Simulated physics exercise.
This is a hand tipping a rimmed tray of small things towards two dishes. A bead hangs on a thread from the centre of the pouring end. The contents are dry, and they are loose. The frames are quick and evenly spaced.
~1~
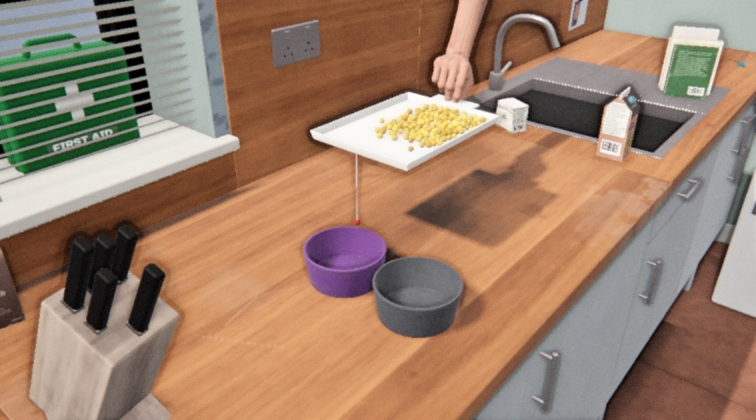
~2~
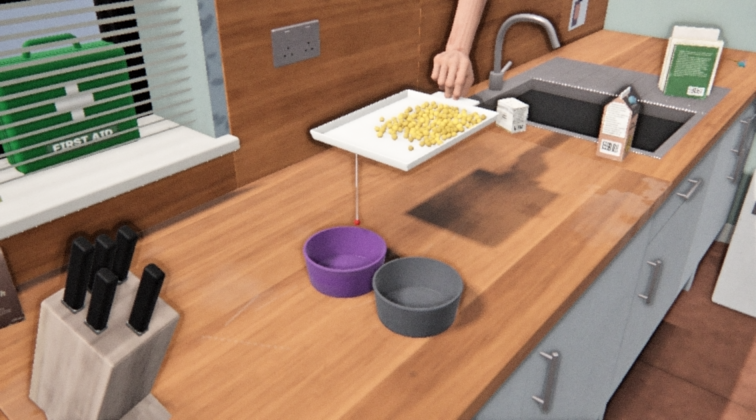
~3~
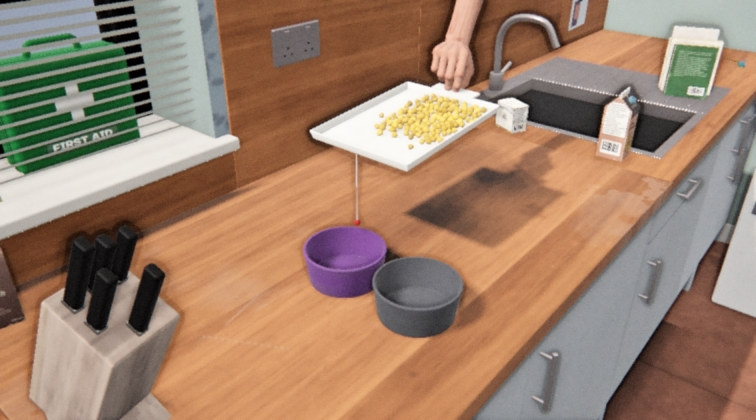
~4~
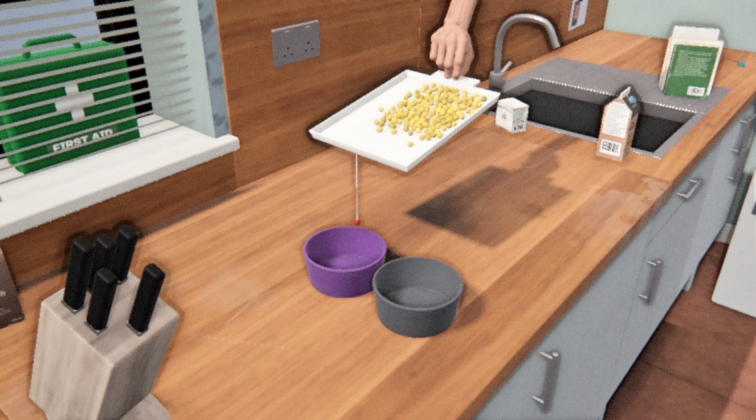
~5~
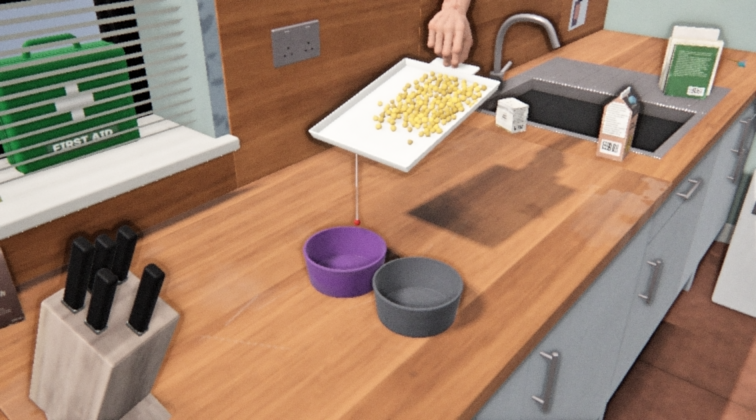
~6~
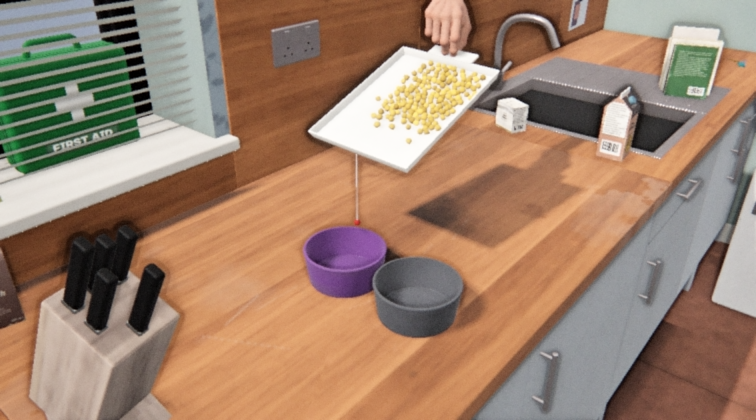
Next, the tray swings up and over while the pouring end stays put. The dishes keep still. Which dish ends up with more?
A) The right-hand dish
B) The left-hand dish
The left-hand dish.
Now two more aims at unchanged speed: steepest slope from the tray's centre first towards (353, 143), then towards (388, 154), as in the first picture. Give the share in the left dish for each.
First heading roughly 30 %, second roughly 50 %.
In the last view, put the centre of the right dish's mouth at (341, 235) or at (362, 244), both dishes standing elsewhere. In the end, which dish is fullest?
Try 1 - the dish at right, try 2 - the dish at right.
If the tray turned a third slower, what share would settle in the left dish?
Share: Around 70%.
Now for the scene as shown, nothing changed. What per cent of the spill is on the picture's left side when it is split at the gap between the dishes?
Left portion: Around 80 %.
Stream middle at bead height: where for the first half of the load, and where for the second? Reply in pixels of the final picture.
First half (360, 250); second half (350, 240).
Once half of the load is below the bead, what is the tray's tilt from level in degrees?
Near 105 degrees.
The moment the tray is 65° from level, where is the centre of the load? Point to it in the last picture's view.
Look about (373, 151) in the last picture.
Just after the last frame, tray tipped steeply; the larger part on the tray; just a few in the right dish; just a few in the left dish; roughly a quarter in the air.
A moment on, tray tipped past a quarter turn; roughly a third on the tray; about a tenth in the right dish; roughly a third in the left dish; about a tenth outside both; about a tenth in the air.
Further on, tray tipped past a quarter turn; about a tenth in the right dish; roughly two thirds in the left dish; roughly a quarter outside both.
When it is over, tray tipped past a quarter turn; about a tenth in the right dish; roughly two thirds in the left dish; roughly a quarter outside both.
